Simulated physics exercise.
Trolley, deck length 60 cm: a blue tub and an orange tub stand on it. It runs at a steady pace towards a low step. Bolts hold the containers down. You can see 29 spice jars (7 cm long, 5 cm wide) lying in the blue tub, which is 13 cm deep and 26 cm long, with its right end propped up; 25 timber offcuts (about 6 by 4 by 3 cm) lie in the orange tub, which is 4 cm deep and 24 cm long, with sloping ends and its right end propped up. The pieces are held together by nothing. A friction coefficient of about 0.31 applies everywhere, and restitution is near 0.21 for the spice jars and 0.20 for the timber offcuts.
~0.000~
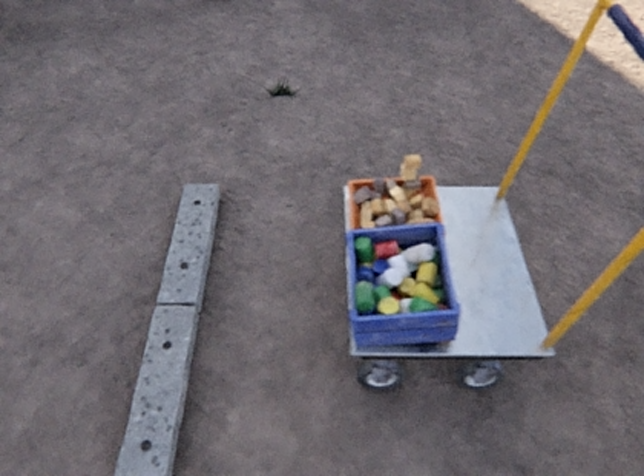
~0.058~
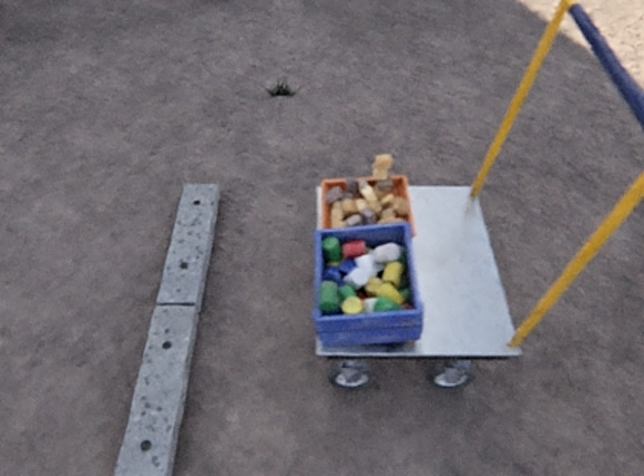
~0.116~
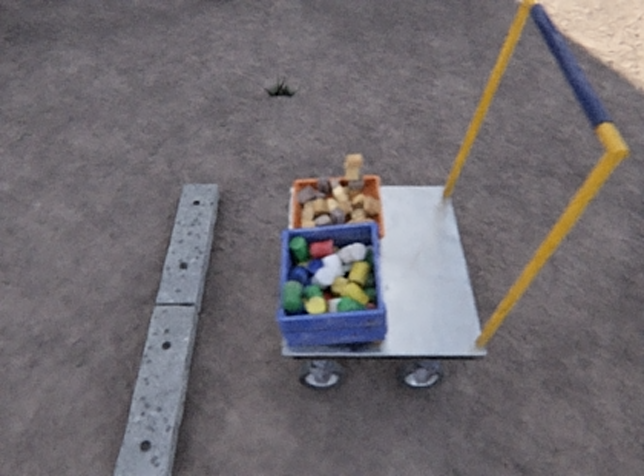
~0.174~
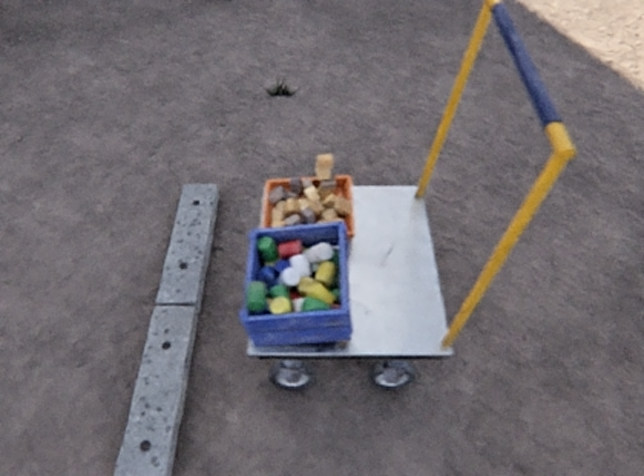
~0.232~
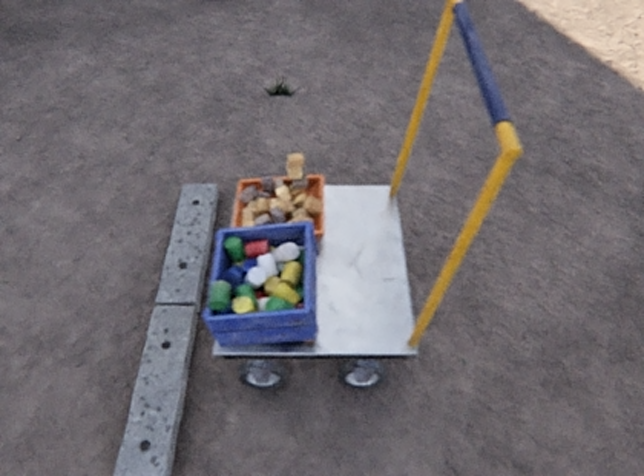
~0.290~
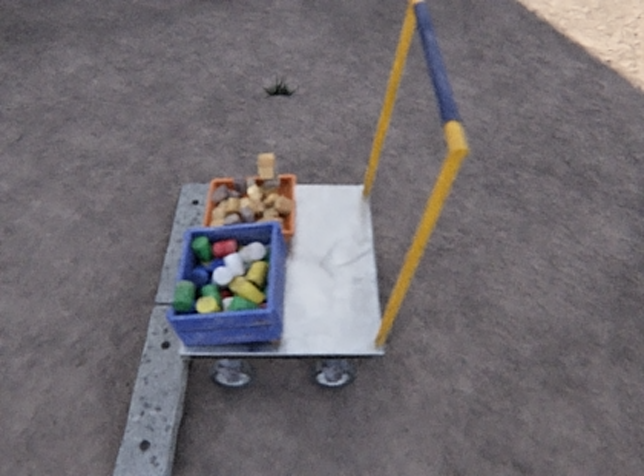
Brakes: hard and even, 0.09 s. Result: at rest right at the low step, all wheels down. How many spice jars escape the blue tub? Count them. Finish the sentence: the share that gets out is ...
The share that gets out is smaller than one sixth.
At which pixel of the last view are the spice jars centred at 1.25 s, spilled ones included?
Roughly at (194, 288).
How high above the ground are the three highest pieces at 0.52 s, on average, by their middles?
Mean height: Some 50 cm.
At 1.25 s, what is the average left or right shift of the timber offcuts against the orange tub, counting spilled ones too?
Roughly 20 cm to the left of where they started, on average.
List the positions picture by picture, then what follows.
In the first frame (each is followed by its nearest rim corner in this view, unless another is named), blue tub, (454, 312); orange tub (by its farthest rim corner), (351, 182); 59 cm short of the stop; none out.
The second frame shows blue tub, (417, 311); orange tub, (324, 181); 49 cm short of the stop.
The third frame shows blue tub, (379, 311); orange tub, (296, 181); 39 cm short of the stop.
The fourth frame shows blue tub, (342, 311); orange tub, (269, 181); 29 cm short of the stop.
The fifth frame shows blue tub, (304, 311); orange tub, (241, 181); 19 cm short of the stop.
The sixth frame shows blue tub, (267, 311); orange tub, (213, 180); 9 cm short of the stop; none out.
After 0.30 s, it begins to slow.
After 0.40 s, blue tub 29 in, 0 out and orange tub 25 in, 0 out.
After 0.52 s, blue tub 28 in, 1 out and orange tub 21 in, 4 out.
After 0.75 s, blue tub 28 in, 1 out and orange tub 18 in, 7 out.
Final count (at 1.25 s), blue tub 28 in, 1 out and orange tub 18 in, 7 out. Asked share, 1 of 29, 3 per cent.
